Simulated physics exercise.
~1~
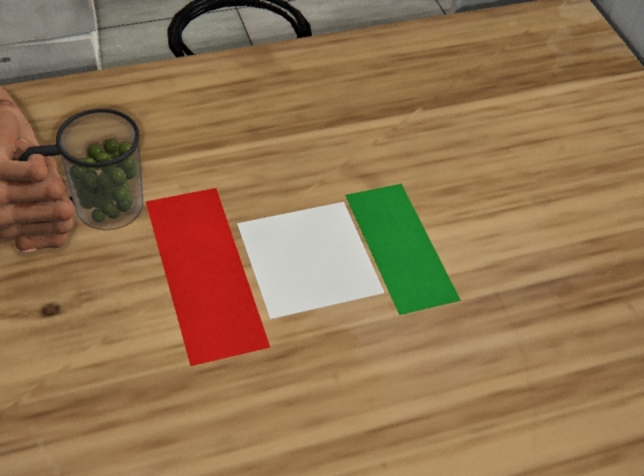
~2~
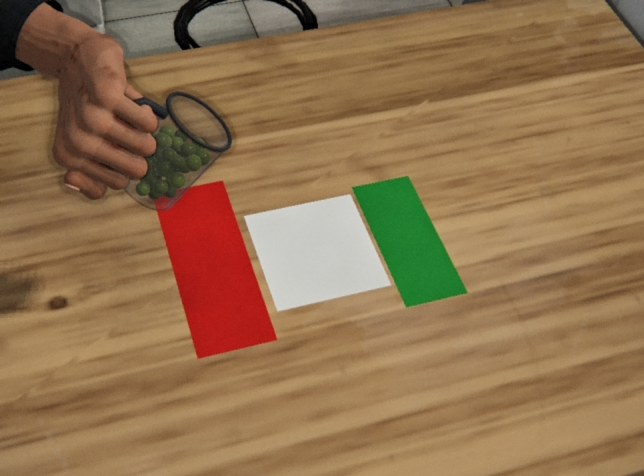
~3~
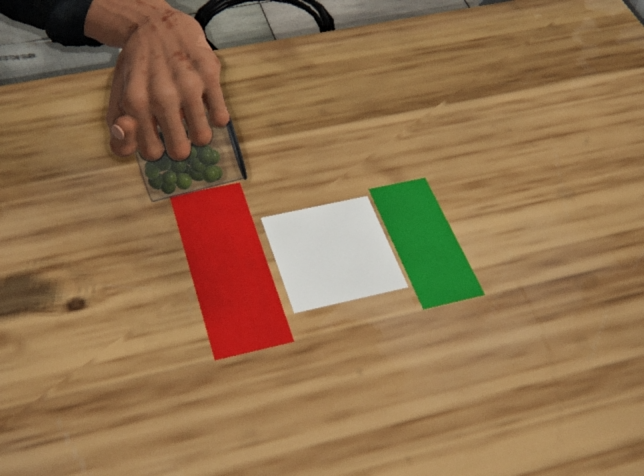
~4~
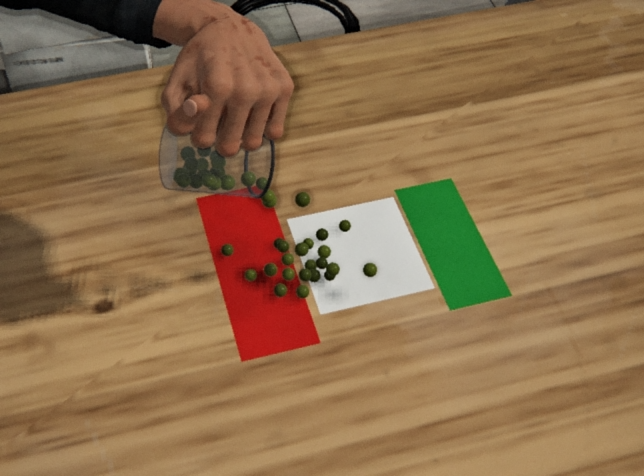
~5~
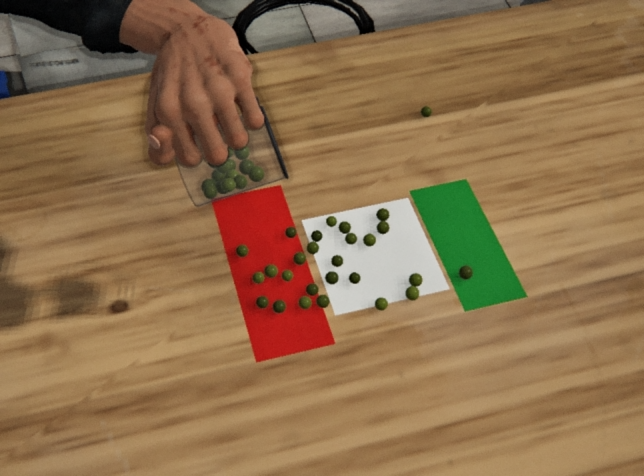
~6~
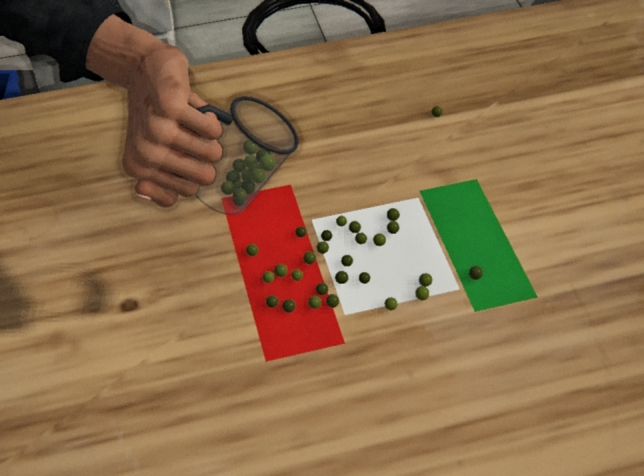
Wooden table with red, white and green mats, a hand tipping olives from a clear cup, then righting it partway, still part-filled.
